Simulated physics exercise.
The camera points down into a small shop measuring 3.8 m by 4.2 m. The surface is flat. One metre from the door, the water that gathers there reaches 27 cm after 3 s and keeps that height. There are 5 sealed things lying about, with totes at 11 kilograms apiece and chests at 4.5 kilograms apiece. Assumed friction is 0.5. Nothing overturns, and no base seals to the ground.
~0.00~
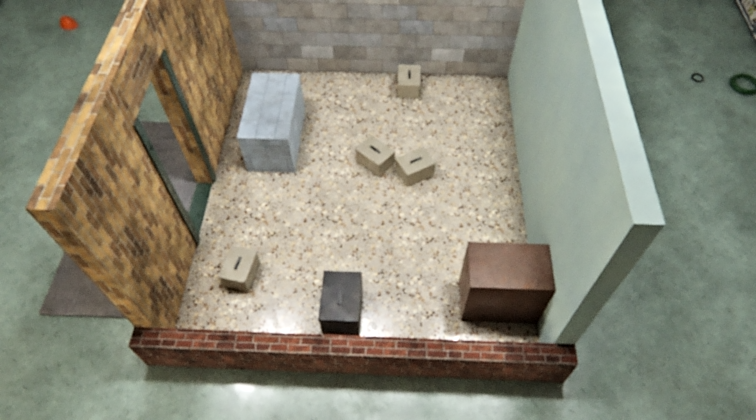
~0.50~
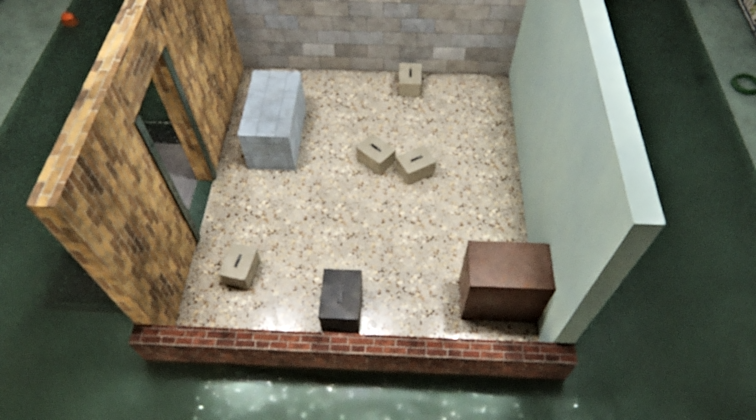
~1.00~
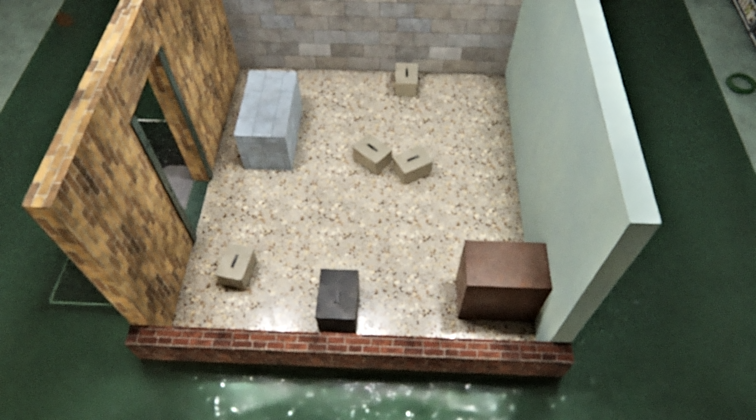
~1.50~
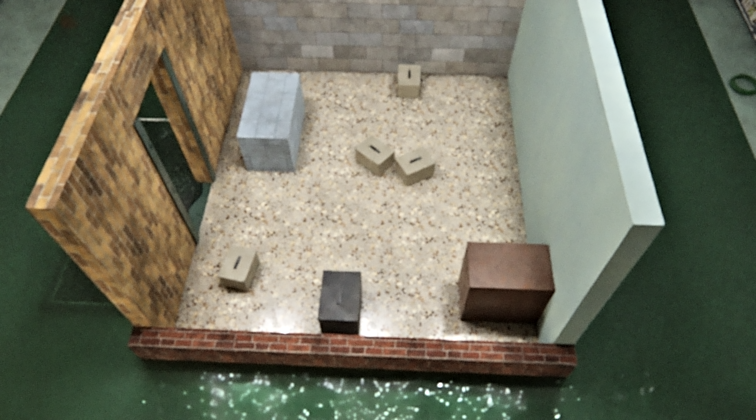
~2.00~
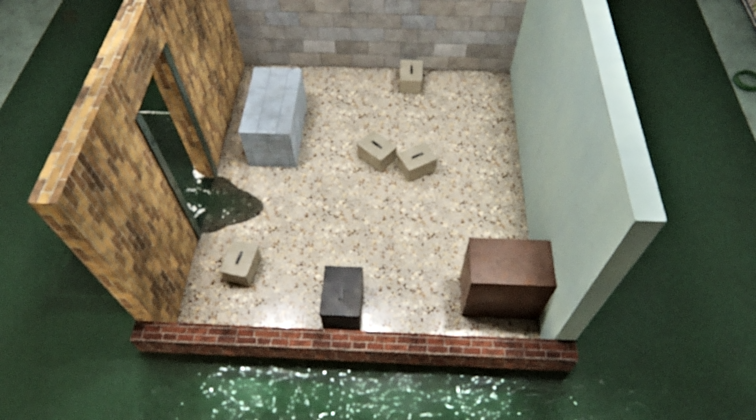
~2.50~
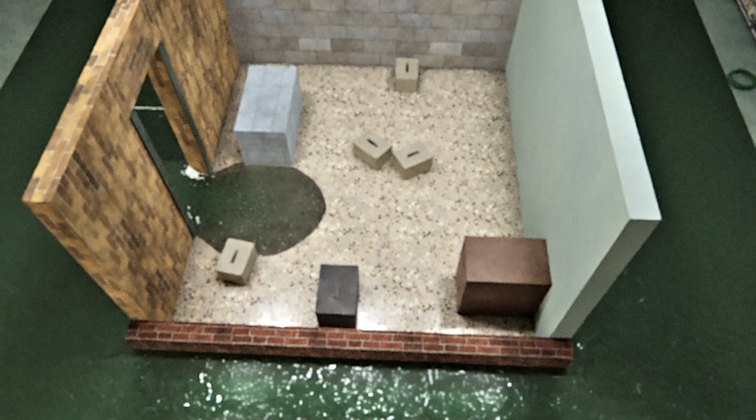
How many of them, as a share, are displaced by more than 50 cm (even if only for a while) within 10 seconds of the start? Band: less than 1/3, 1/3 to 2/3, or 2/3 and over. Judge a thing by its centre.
Band: 1/3 to 2/3.
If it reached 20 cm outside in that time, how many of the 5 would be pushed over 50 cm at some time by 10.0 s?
Under that setup the answer is 1.
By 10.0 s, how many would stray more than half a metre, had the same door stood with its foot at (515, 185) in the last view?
In that case 2 of them.
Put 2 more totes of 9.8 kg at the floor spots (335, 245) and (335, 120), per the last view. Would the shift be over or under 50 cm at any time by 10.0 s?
Well, the first one tops the mark, and the second stays inside the mark.
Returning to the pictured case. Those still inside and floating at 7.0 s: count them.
At that time the total is 1.
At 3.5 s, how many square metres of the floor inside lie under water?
Roughly 5.0 m2.
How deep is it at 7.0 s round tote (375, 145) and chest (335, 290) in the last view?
About 5 and 11 cm.
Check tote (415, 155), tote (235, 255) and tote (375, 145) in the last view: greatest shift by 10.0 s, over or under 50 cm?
Order as asked - a smaller shift, a smaller shift, a smaller shift.
After 3.5 s 0 of 5 are over 50 cm from their spots; 0 afloat.
After 4.5 s 0 of 5 are over 50 cm from their spots; 0 afloat.
After 7.0 s 1 of 5 are over 50 cm from their spots; 1 afloat.
After 10.0 s 2 of 5 are over 50 cm from their spots, and 2 have been at some point; 1 afloat.
